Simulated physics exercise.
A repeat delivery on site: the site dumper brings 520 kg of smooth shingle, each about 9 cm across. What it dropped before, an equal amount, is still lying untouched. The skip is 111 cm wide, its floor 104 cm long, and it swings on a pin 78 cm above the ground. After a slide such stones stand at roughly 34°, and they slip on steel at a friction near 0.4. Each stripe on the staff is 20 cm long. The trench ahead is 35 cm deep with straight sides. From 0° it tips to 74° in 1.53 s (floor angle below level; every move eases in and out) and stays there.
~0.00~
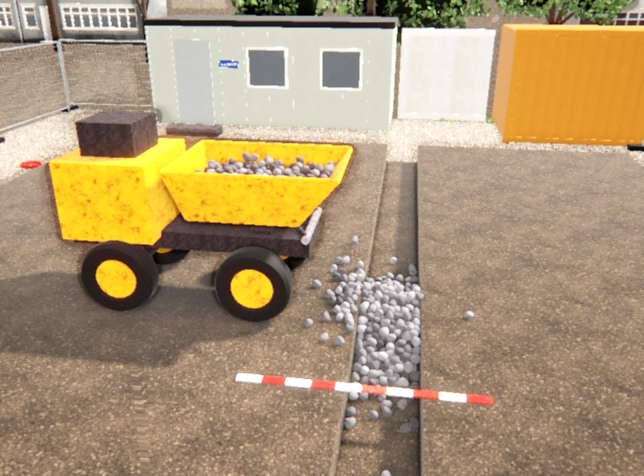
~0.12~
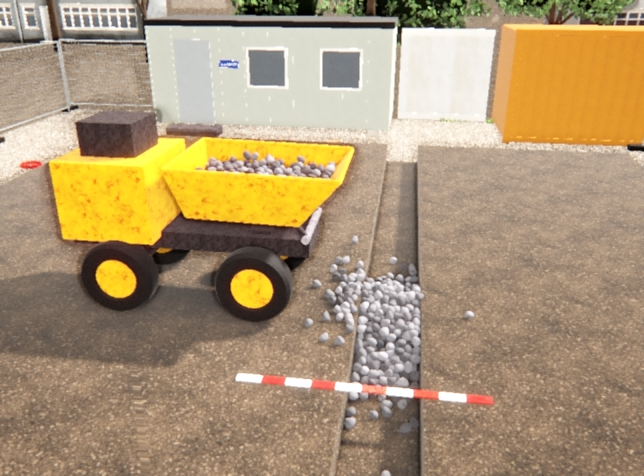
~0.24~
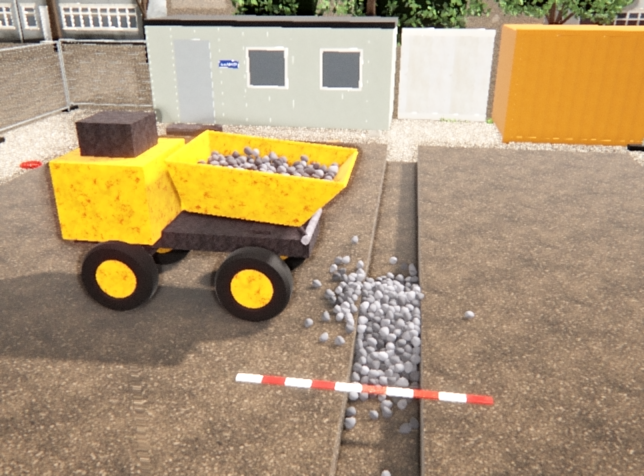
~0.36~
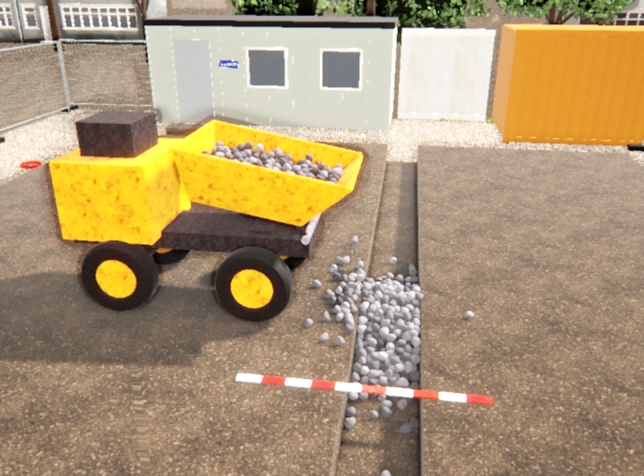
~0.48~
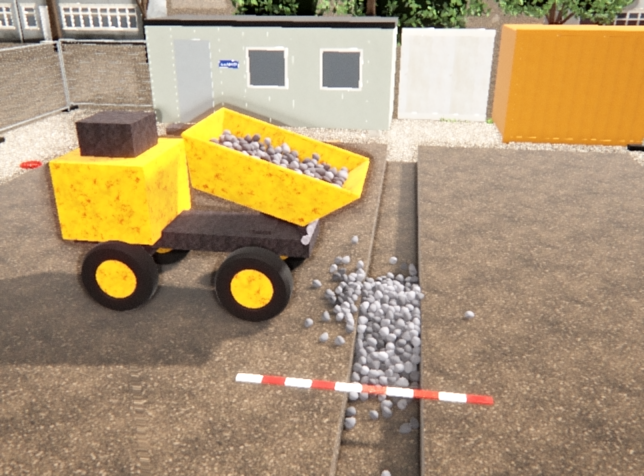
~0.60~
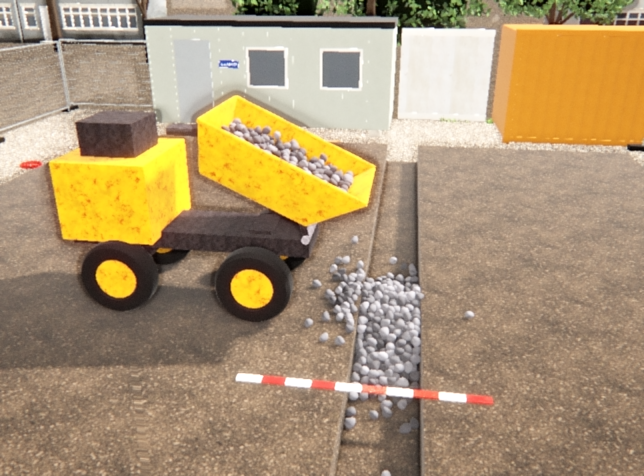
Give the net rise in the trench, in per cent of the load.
Some 26 per cent is added.
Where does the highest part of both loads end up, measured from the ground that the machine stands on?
About 26 cm above it.
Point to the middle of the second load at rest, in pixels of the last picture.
Near (453, 304).
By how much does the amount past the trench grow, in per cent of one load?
Some 75 per cent of a load.
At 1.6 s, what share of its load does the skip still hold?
About 55 per cent.
After 1.1 s the floor is at 63°; in per cent of one load, 100 in the skip, 7 short of the trench, 92 in the trench; the foremost stones are at (420, 320).
After 1.6 s the floor is at 74°; in per cent of one load, 54 in the skip, 7 short of the trench, 114 in the trench, 24 past the trench; the foremost stones are at (467, 309).
After 2.0 s the floor is at 74°; in per cent of one load, 17 in the skip, 7 short of the trench, 115 in the trench, 60 past the trench; the foremost stones are at (547, 325).
After 4.7 s the floor is at 74°; in per cent of one load, 0 in the skip, 7 short of the trench, 117 in the trench, 75 past the trench; the foremost stones are past the picture's edge. Net gain in the trench, 26.
